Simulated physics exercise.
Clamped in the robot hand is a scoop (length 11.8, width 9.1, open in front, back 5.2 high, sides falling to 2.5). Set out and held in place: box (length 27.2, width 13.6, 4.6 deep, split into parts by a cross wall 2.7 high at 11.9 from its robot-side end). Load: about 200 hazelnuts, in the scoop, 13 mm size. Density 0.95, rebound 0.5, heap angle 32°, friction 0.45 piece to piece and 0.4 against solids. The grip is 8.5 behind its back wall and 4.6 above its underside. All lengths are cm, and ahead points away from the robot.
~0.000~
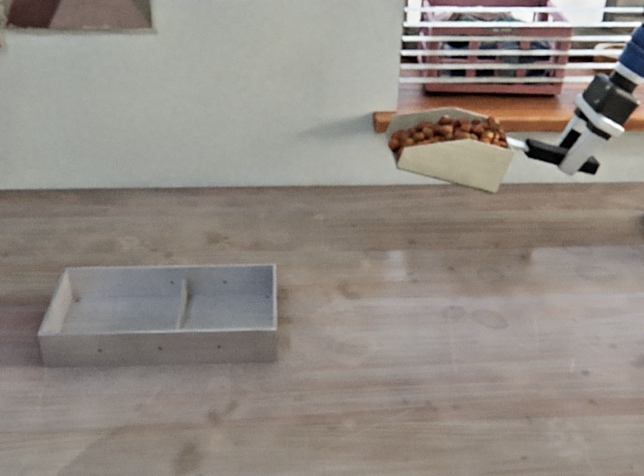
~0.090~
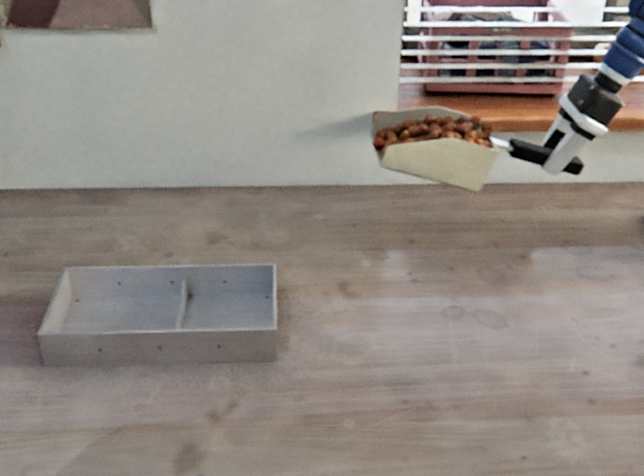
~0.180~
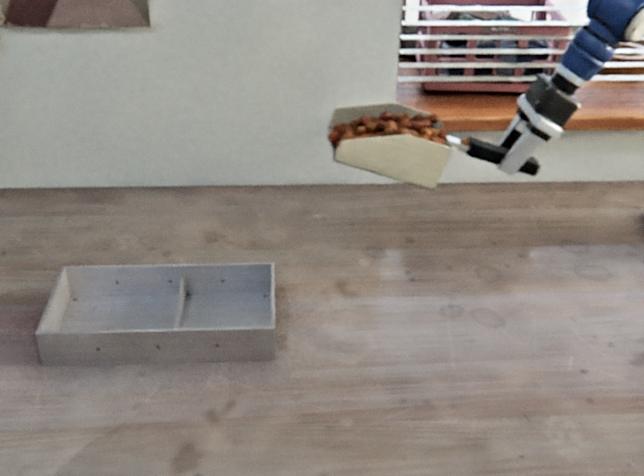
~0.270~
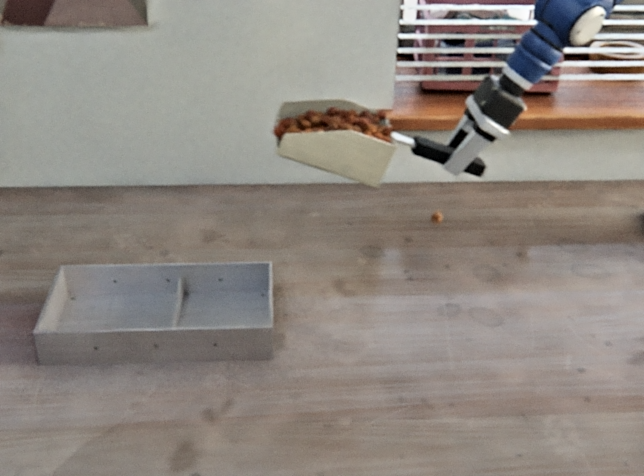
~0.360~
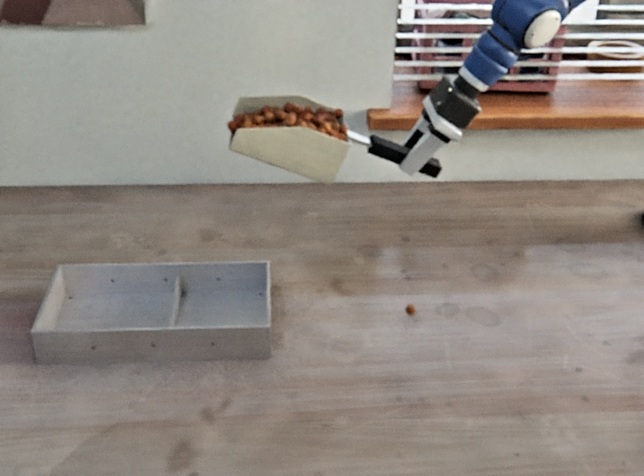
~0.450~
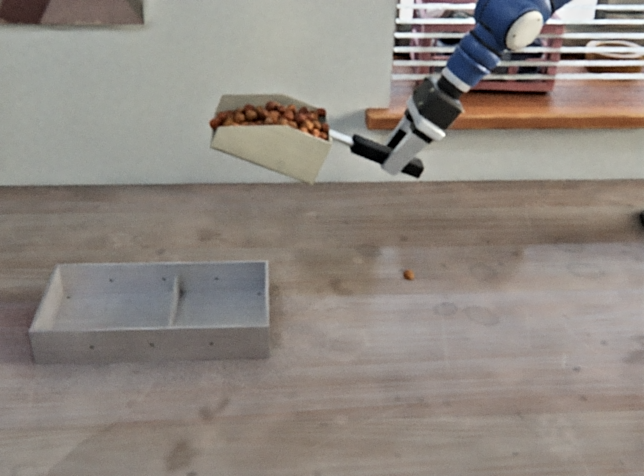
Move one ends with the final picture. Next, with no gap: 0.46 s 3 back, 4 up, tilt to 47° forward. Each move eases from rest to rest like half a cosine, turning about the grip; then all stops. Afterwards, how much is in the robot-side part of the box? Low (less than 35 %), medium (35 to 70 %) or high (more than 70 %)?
Share in the robot-side part of the box: Low (less than 35 %).
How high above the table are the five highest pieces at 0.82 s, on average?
Roughly 20 cm.
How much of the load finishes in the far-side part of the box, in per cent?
Roughly 0 per cent.
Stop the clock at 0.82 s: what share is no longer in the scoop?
Some 25 per cent.
By 0.63 s, tilted 1° forward, highest piece 26 above the table; 203 on the scoop, 1 on the table or floor.
By 0.82 s, tilted 40° forward, highest piece 19 above the table; 149 on the scoop, 14 in the robot-side part, 2 on the table or floor, 39 in flight or on a rim.
By 1.11 s, tilted 47° forward, highest piece 8 above the table; 157 on the table or floor, 15 in the robot-side part, 32 in flight or on a rim.
By 2.16 s, tilted 47° forward, highest piece 3 above the table; 189 on the table or floor, 15 in the robot-side part.
Final count, 189 on the table or floor, 15 in the robot-side part. That is 7 % in the robot-side part of the box.
